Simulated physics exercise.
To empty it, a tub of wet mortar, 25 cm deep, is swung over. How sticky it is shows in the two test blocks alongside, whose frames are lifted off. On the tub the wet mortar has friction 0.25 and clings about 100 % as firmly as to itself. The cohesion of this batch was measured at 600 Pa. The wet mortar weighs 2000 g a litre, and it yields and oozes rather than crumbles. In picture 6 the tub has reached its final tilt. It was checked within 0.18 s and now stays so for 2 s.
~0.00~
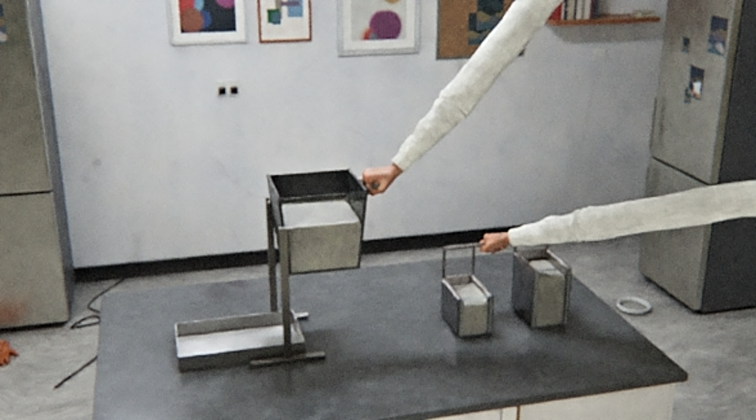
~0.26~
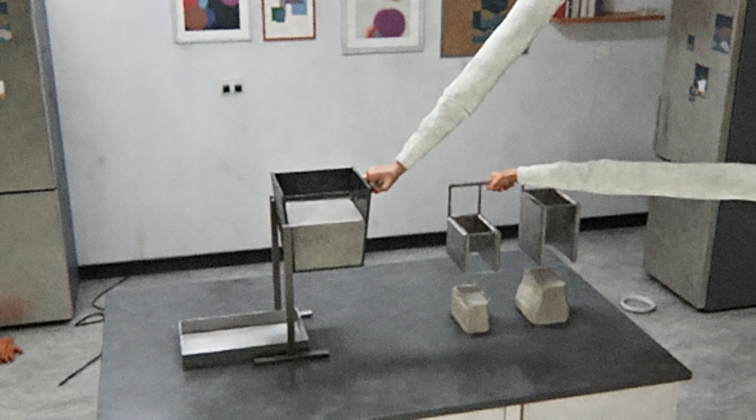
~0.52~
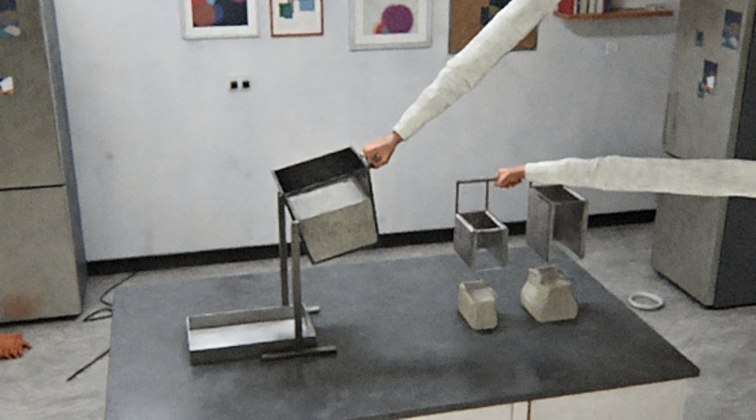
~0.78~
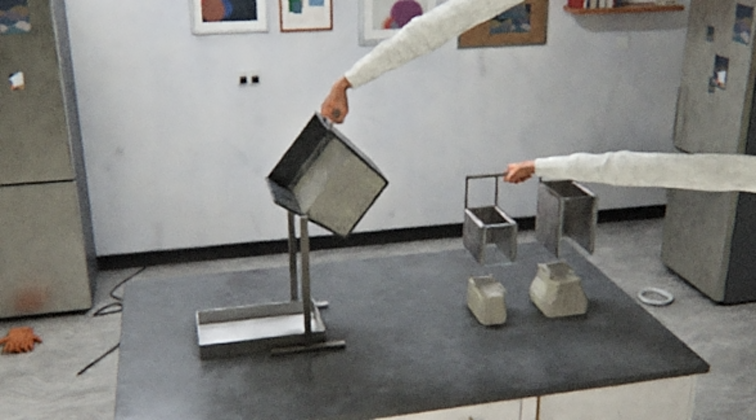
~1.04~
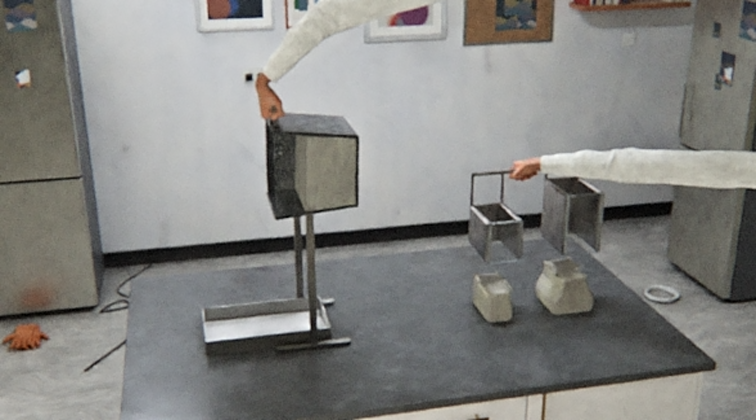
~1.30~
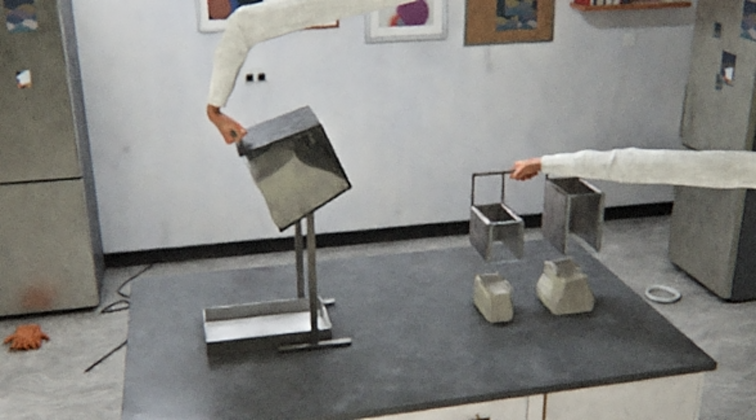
On a dark worktop, one hand lifted two metal moulds off a pair of grey blocks, which slumped slightly, while another hand swung a raised metal tub over to the left above a shallow tray.
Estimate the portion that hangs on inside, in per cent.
About 6 %.
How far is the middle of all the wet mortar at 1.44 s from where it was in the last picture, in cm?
Some 12 cm.
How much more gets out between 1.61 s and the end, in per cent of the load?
Near 14 %.
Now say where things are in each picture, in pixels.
Handle-side rim at (365, 191), tilt 0 degrees; crest of the wet mortar at (299, 226); block heights 12 cm, 18 cm (left to right), in the first picture.
Handle-side rim at (369, 189), tilt 0 degrees; crest of the wet mortar at (303, 224); block heights 12 cm, 15 cm (left to right), in the second picture.
Handle-side rim at (366, 168), tilt 14 degrees; crest of the wet mortar at (365, 200); block heights 11 cm, 14 cm (left to right), in the third picture.
Handle-side rim at (328, 132), tilt 51 degrees; crest of the wet mortar at (353, 156); block heights 11 cm, 14 cm (left to right), in the fourth picture.
Handle-side rim at (274, 134), tilt 89 degrees; crest of the wet mortar at (314, 138); block heights 11 cm, 14 cm (left to right), in the fifth picture.
Handle-side rim at (241, 157), tilt 113 degrees; crest of the wet mortar at (314, 143); block heights 11 cm, 14 cm (left to right), in the sixth picture.
After 1.44 s, the tub is at 113 degrees and holds 48 %.
After 1.61 s, the tub is at 113 degrees and holds 21 %.
After 1.78 s, the tub is at 113 degrees and holds 6 %.
After 1.95 s, the tub is at 113 degrees and holds 6 %.
After 3.30 s, the tub is at 113 degrees and holds 6 %.
